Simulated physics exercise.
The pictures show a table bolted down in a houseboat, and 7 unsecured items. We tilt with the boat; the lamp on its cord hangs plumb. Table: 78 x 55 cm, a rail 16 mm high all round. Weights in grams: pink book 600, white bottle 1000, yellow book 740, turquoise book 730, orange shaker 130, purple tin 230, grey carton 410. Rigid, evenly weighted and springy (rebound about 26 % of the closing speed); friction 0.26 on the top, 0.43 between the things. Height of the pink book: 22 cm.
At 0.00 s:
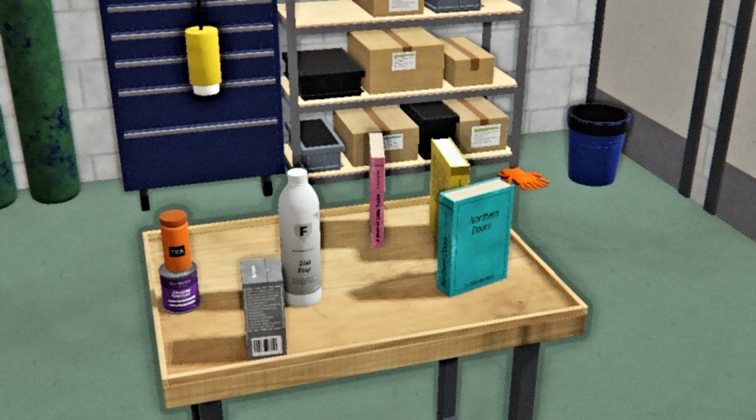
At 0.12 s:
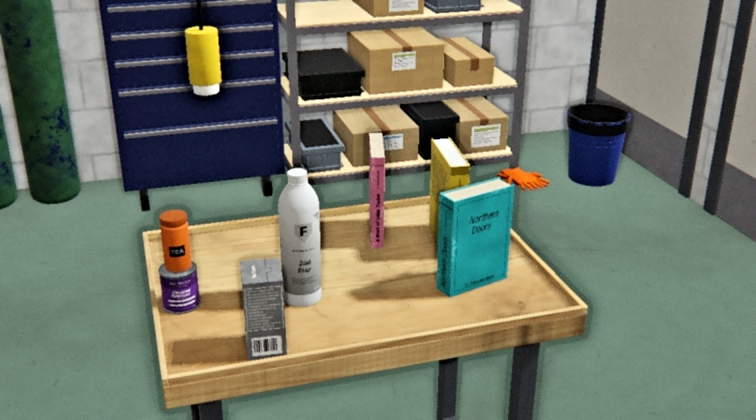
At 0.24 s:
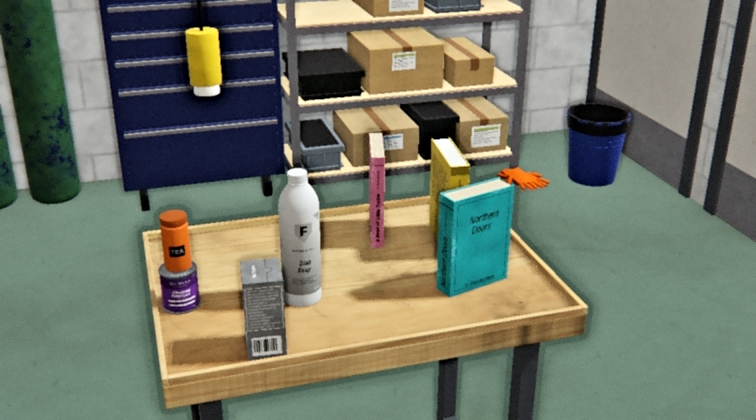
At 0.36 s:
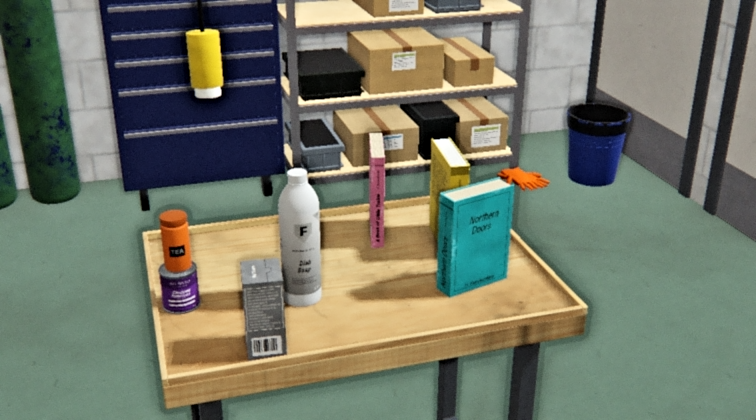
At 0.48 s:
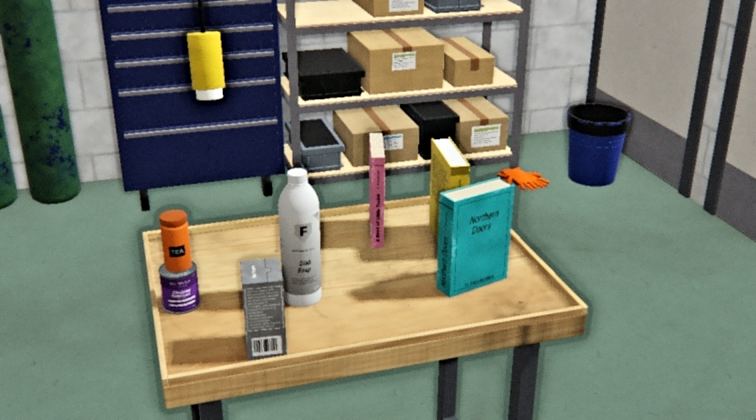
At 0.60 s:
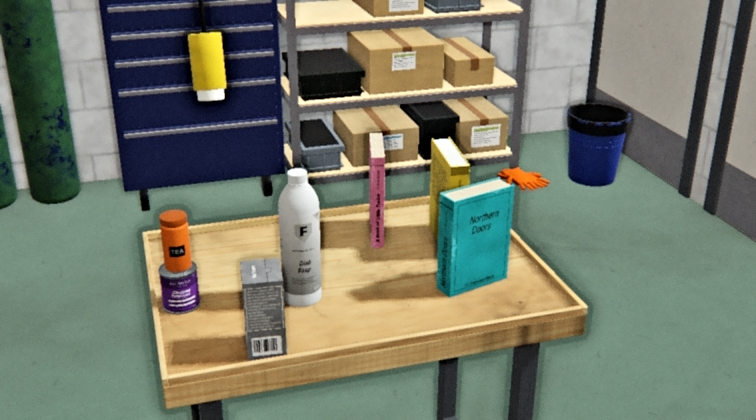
Workshop with shelves of boxes behind a wooden table, where books, a white bottle and small containers stand without visibly moving.
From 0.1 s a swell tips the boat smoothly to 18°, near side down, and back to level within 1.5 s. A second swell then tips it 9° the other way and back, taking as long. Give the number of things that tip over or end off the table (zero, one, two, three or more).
Lost: One.
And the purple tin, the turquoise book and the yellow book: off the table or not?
The purple tin is still on the table; the turquoise book finishes off the table; the yellow book ends on the table.
By 1.00 s, boat heeled 16°, near side down; pink book 3 cm from its spot near (380, 195); white bottle 3 cm from its spot near (303, 243); turquoise book rocked 39° off its seat.
By 1.20 s, boat heeled 10°, near side down; turquoise book now off the table; pink book 6 cm from its spot near (385, 201); white bottle 6 cm from its spot near (307, 251).
By 1.40 s, boat heeled 3°, near side down; pink book 7 cm from its spot near (386, 202); white bottle 7 cm from its spot near (308, 253); yellow book 7 cm from its spot.
By 1.70 s, boat level; pink book 7 cm from its spot near (386, 202); white bottle 7 cm from its spot near (308, 253); yellow book 7 cm from its spot.
When it is over (3.6 s), off the table, turquoise book; not toppled but over 5 cm from the start, pink book, white bottle, yellow book, orange shaker and purple tin; grey carton within 5 cm of the start. End places, in pixels of the last picture, pink book near (386, 202), white bottle near (308, 253).
